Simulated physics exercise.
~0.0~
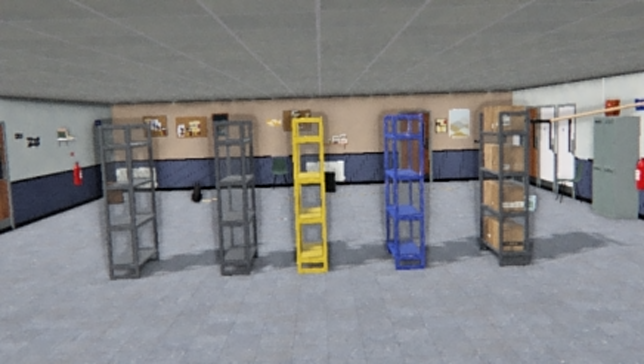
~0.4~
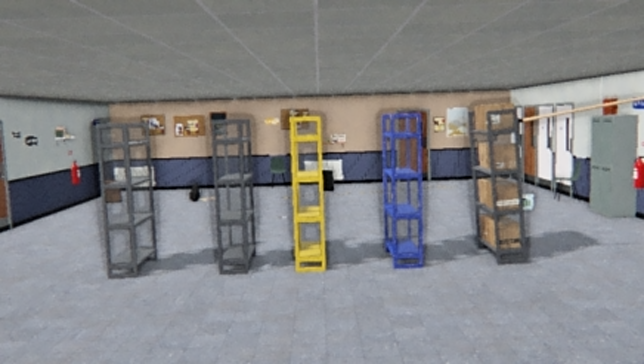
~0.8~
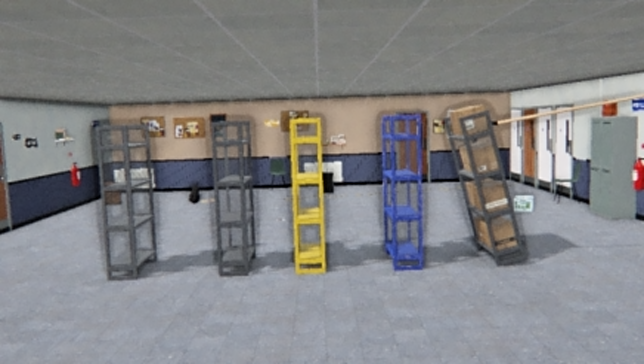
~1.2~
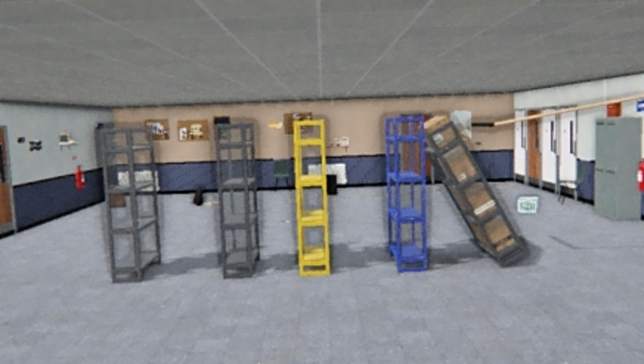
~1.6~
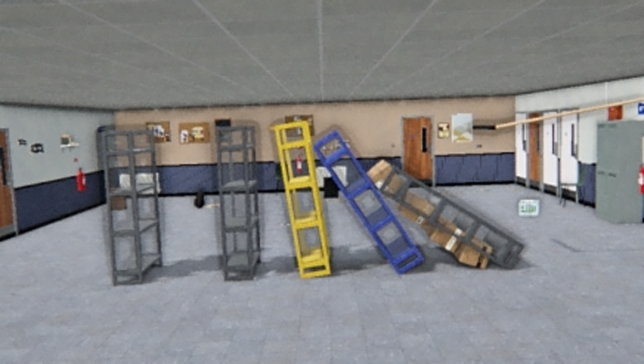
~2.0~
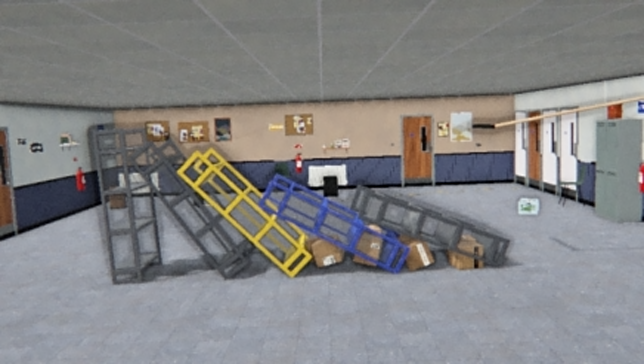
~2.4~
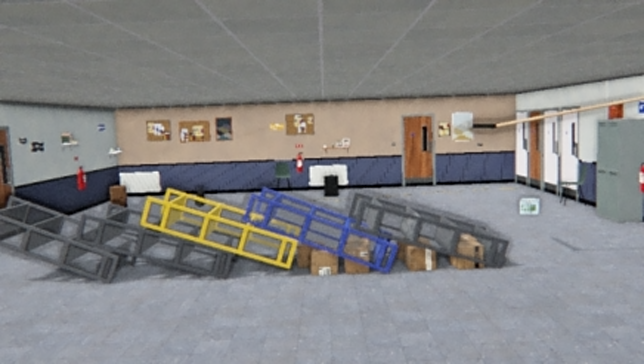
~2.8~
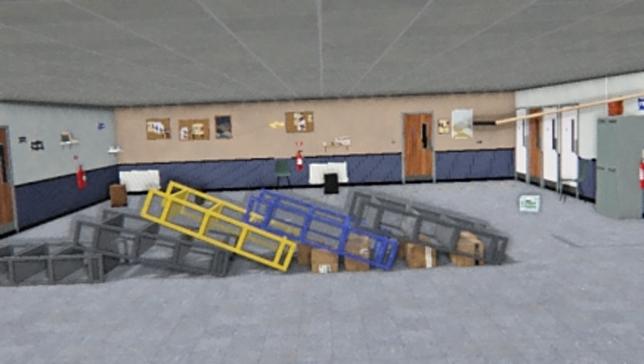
A pole reaching in from the right tips the carton-filled rack at the end of a row of five, and it falls leftward into the blue one. The blue, yellow and two grey racks topple in turn, leaving all five down in an overlapping line with cartons spilled among them.
